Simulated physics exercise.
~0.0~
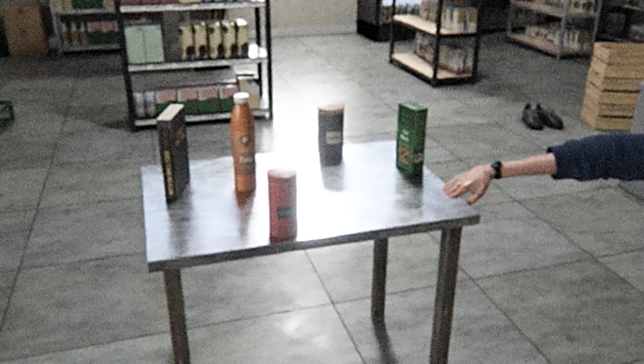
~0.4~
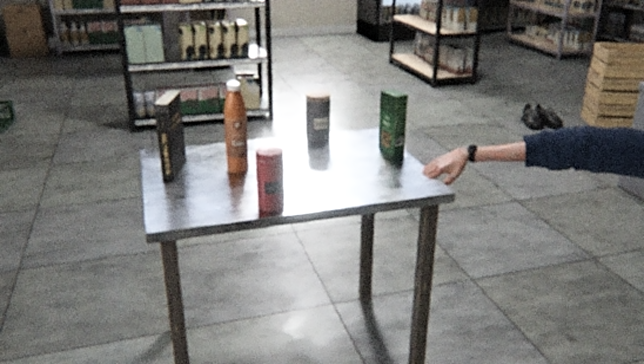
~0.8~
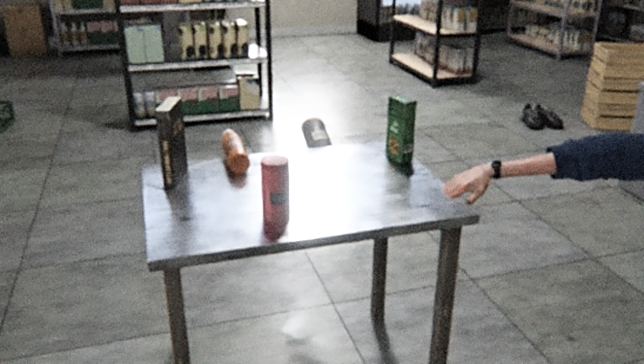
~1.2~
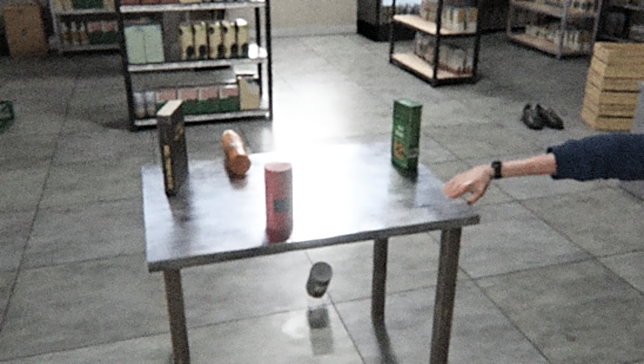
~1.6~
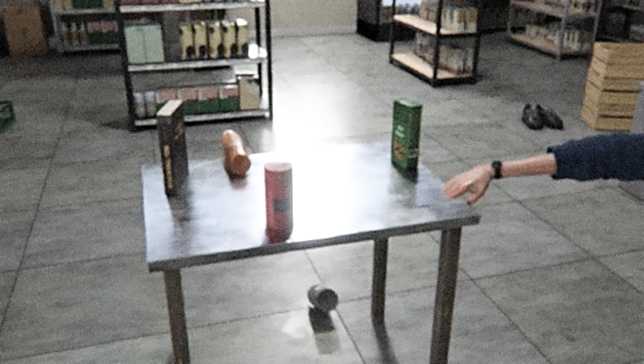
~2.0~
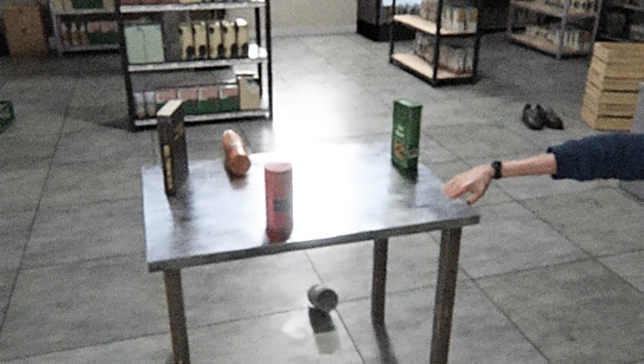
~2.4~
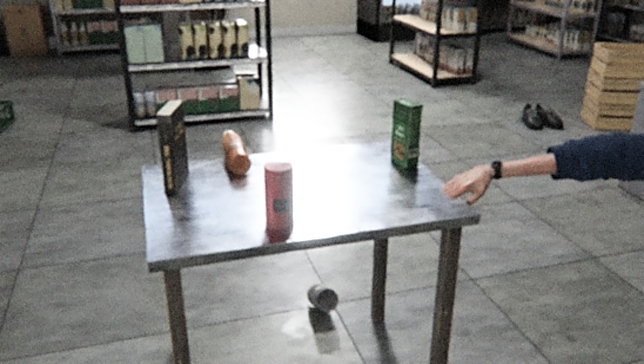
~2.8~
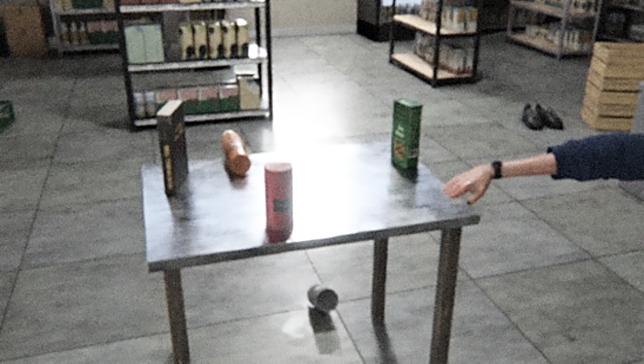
A hand jolted a metal table backward and then forward again, tipping the orange bottle onto its side and sending the dark grey jar off to the floor, where it lay while the red jar, black book and green packet stayed standing.
